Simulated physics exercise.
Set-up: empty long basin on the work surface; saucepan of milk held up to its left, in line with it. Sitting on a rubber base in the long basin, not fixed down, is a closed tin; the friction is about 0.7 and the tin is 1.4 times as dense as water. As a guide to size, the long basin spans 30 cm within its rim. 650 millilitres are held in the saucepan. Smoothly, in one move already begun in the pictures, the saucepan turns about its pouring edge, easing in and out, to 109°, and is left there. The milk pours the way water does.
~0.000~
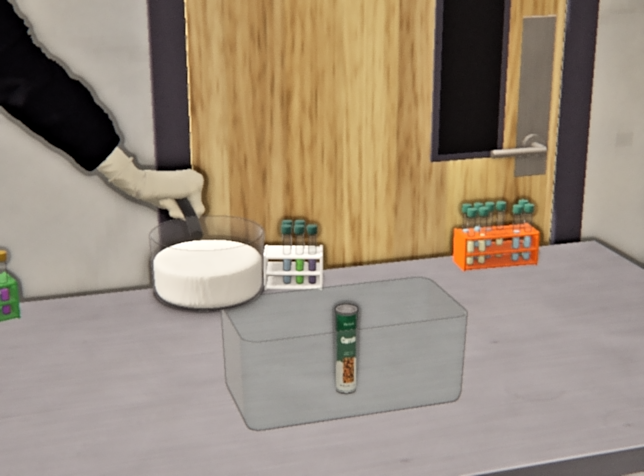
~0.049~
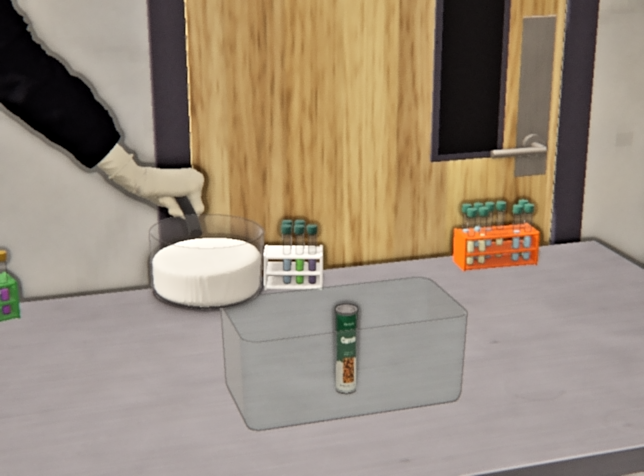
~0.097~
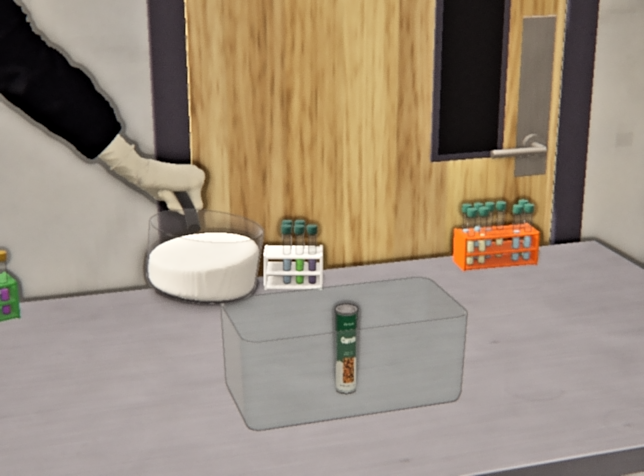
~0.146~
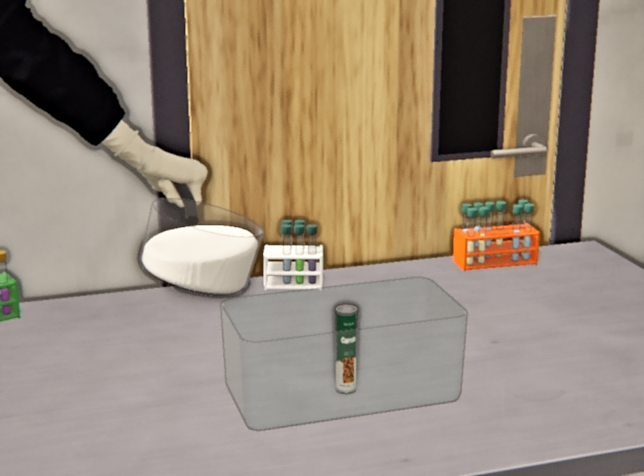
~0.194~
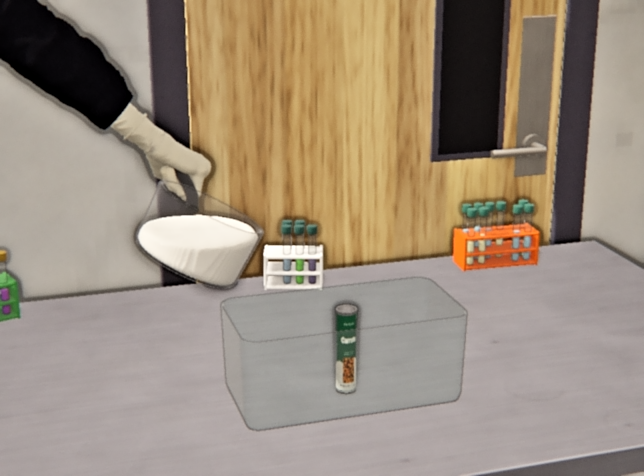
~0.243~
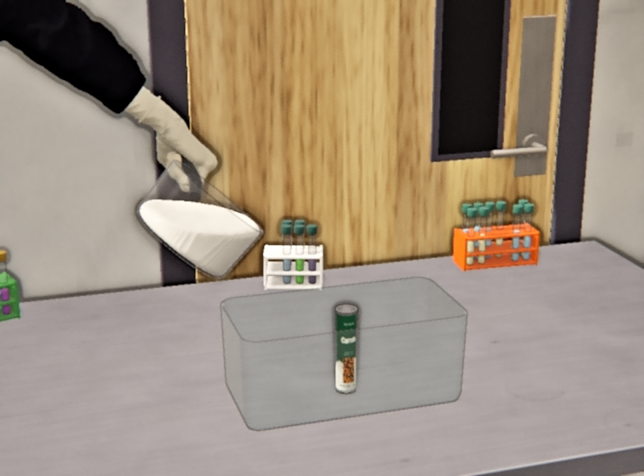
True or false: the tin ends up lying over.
True.
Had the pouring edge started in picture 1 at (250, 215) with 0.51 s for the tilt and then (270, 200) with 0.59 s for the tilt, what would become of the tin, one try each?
In the first try it comes down; in the second it remains standing.
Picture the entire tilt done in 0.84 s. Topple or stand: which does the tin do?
In that case the tin overturns.
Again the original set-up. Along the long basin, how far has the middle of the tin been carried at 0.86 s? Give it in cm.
Measured centre to centre, about 3 cm.
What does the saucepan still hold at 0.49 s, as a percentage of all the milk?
About 42 per cent.
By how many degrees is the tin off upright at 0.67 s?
The lean is some 0° away from upright.
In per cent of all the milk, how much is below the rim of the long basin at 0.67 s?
About 82 %.
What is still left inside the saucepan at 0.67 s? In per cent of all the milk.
Some 4 per cent.
After 0.49 s the tilt is 104° and 41 per cent is still to pour; the tin stands where it began.
After 0.67 s the tilt is 109° and 4 per cent is still to pour; the tin stands where it began.
After 0.86 s the tilt is 109° and 0 per cent is still to pour; the tin leans 30°.
After 1.07 s the tilt is 109° and 0 per cent is still to pour; the tin lies on its side.
In the end the tin lies on its side.
